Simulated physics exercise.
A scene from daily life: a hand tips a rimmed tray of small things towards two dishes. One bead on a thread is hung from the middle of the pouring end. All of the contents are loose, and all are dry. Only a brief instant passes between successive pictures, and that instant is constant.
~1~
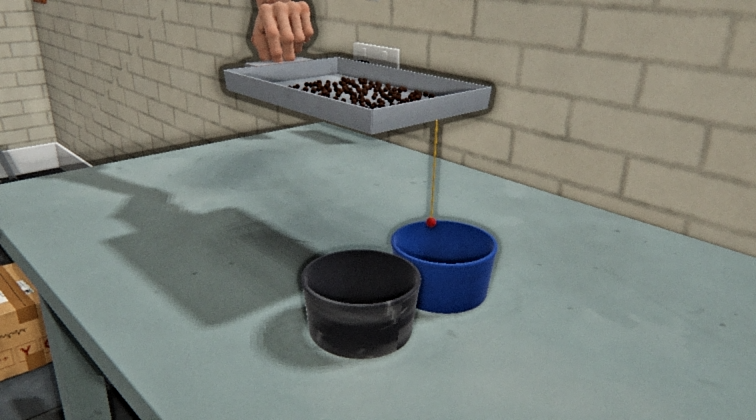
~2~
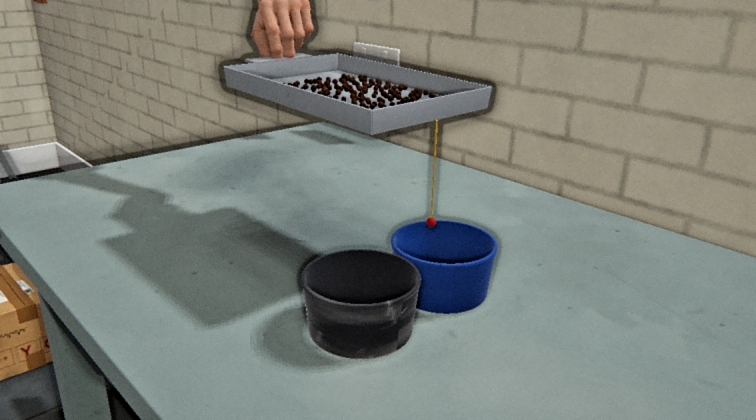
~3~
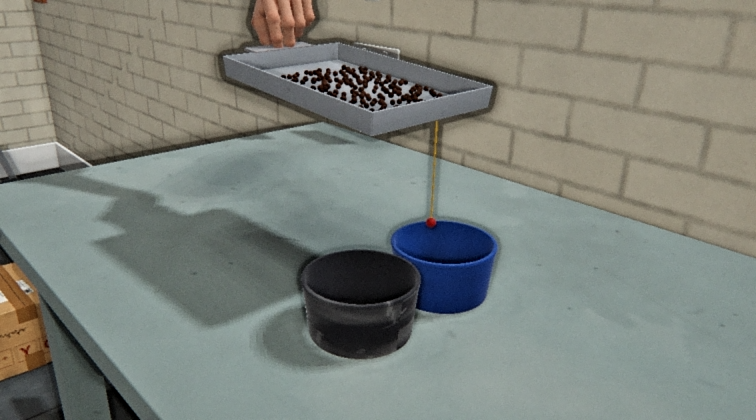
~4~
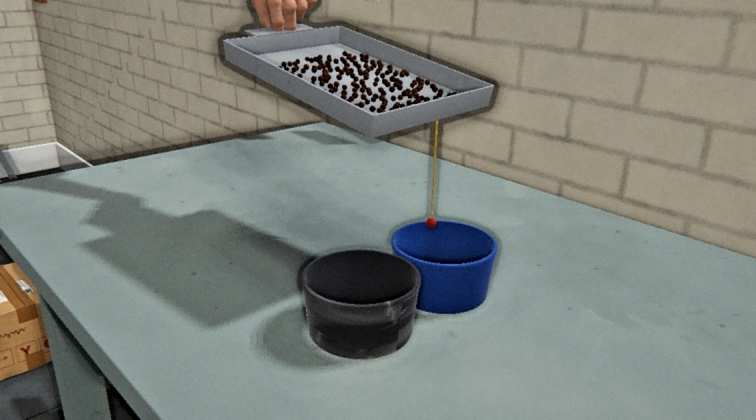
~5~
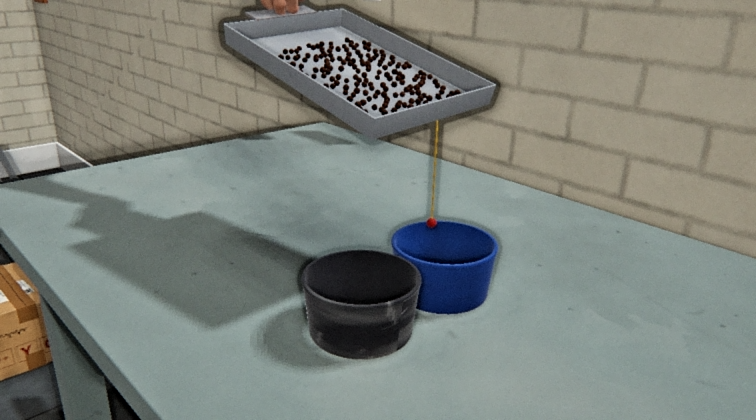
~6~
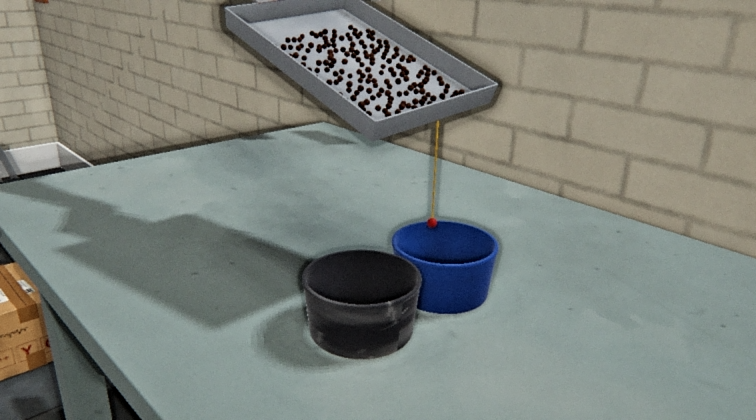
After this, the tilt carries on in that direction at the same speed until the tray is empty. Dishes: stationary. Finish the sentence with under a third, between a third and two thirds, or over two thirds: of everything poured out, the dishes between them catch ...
Of everything poured out, the dishes between them catch over two thirds.
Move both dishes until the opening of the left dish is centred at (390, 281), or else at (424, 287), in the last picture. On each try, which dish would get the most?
Taking them in turn, it's the one to the left and then the one to the left.
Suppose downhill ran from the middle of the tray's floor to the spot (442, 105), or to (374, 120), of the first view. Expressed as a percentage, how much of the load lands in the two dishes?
Respectively 0 and 90 in a hundred.
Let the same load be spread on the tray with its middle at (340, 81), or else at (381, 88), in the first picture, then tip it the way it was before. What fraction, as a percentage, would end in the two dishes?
Around 80 percent the first time, around 70 percent the second.
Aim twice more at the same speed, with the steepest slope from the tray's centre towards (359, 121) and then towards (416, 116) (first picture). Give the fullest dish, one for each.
Result 1: The left-hand one; result 2: The right-hand one.
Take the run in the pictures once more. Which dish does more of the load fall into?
It is left.
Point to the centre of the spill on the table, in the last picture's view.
Middle in the last view: Roughly (527, 370).
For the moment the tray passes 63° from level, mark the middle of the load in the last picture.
Centre estimate: (407, 114).
Just after the last frame, tray tipped steeply; almost all on the tray; just a few in the left dish; just a few outside both; about a tenth in the air.
A moment on, tray tipped past a quarter turn; the larger part on the tray; about a tenth in the left dish; just a few in the right dish; just a few outside both; about a tenth in the air.
Further on, tray tipped past a quarter turn; roughly two thirds in the left dish; roughly a quarter in the right dish; roughly a quarter outside both.
When it is over, tray tipped past a quarter turn; roughly two thirds in the left dish; roughly a quarter in the right dish; roughly a quarter outside both.
